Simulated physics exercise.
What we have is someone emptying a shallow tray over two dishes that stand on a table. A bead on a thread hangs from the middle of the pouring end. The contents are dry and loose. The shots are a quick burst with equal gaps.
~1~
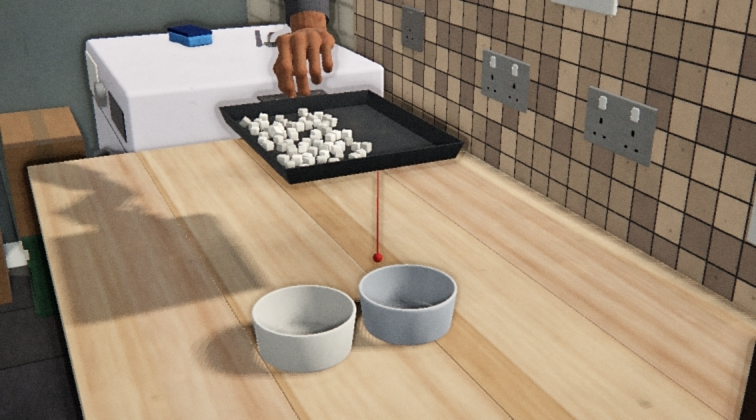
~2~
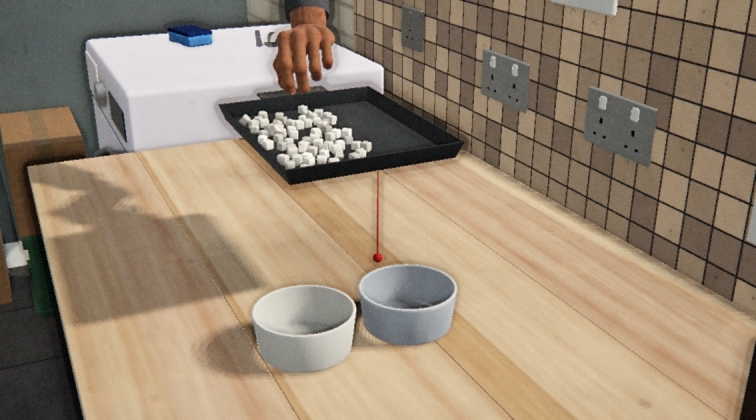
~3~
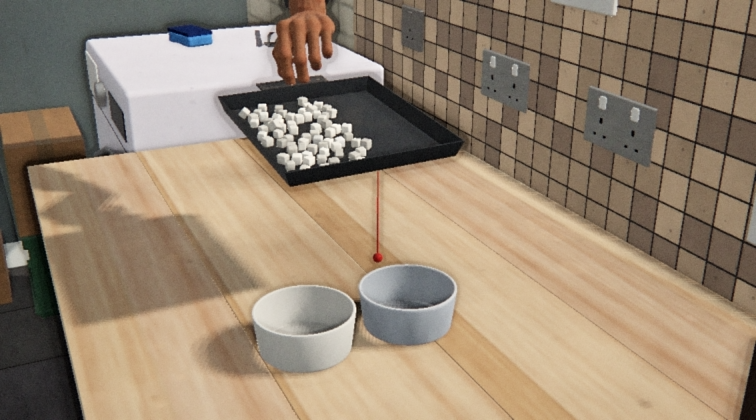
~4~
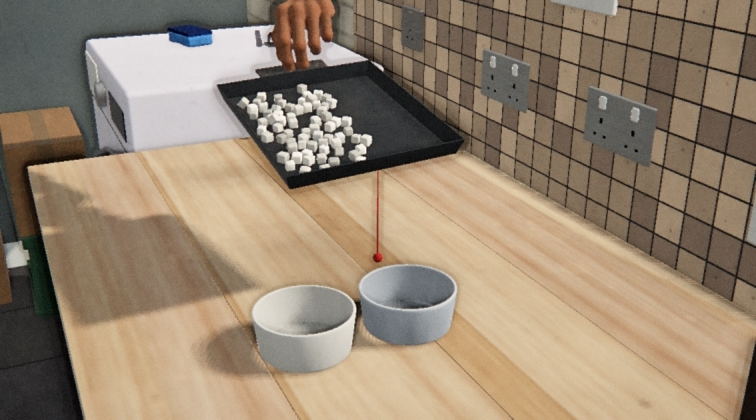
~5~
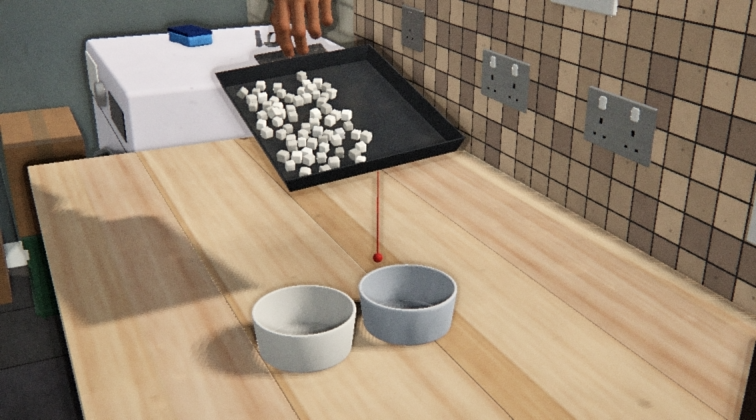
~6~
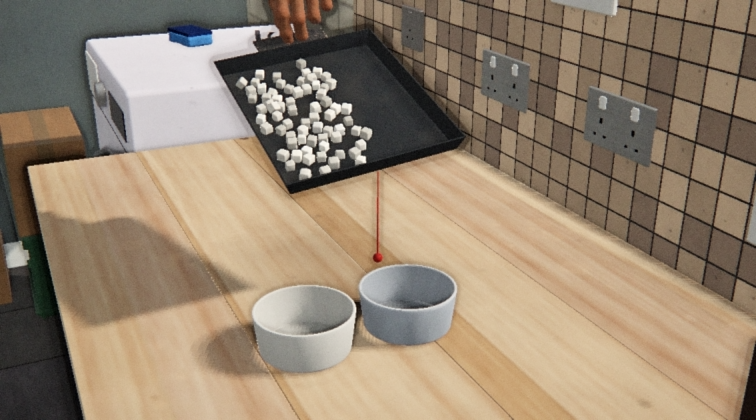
Hand raising the far side of a black tray of small white cubes, tilting it above two bowls on a wooden table.
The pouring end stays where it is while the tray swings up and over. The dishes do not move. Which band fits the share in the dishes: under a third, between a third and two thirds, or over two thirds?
In the dishes lies over two thirds of it.
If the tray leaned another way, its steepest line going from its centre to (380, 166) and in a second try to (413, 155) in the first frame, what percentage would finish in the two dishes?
About 60 and 10 per cent.
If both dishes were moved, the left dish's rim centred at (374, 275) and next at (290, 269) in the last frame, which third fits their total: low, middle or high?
First less than a third, then under a third.
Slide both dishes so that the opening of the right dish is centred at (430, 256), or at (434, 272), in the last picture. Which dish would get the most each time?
At the first place the left-hand dish, at the second the left dish.
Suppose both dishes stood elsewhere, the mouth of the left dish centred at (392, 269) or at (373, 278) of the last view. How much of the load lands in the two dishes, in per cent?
Roughly 0 per cent, and 20 per cent.
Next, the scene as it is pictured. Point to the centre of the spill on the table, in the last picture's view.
Around (316, 302).
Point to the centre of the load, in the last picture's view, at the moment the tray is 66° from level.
Around (306, 153).
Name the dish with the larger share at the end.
More ends in the left-hand dish.
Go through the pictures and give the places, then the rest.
Corners of the pouring end (289, 166) and (456, 141), level; middle of the load (294, 136), sugar cubes; left dish (323, 350); right dish (430, 324); bead on its thread (378, 258), in the first frame.
Corners of the pouring end (289, 167) and (456, 141), level; middle of the load (294, 135), in the second frame.
Corners of the pouring end (289, 169) and (456, 139), tipped barely, lowest at the left corner; middle of the load (294, 130), in the third frame.
Corners of the pouring end (290, 173) and (457, 138), tipped a little, lowest at the left corner; middle of the load (293, 124), in the fourth frame.
Corners of the pouring end (290, 176) and (457, 136), tipped a little, lowest at the left corner; middle of the load (293, 117), in the fifth frame.
Corners of the pouring end (290, 179) and (458, 134), tipped clearly, lowest at the left corner; middle of the load (293, 111); left dish (323, 350); right dish (430, 324), in the sixth frame.
Just after the last frame, tray tipped steeply; almost all on the tray; just a few in the air.
A moment on, tray tipped past a quarter turn; roughly a quarter on the tray; roughly a third in the left dish; about a tenth in the right dish; just a few outside both; roughly a third in the air.
Further on, tray tipped past a quarter turn; roughly two thirds in the left dish; about a tenth in the right dish; roughly a quarter outside both.
When it is over, tray tipped past a quarter turn; roughly two thirds in the left dish; about a tenth in the right dish; roughly a quarter outside both.
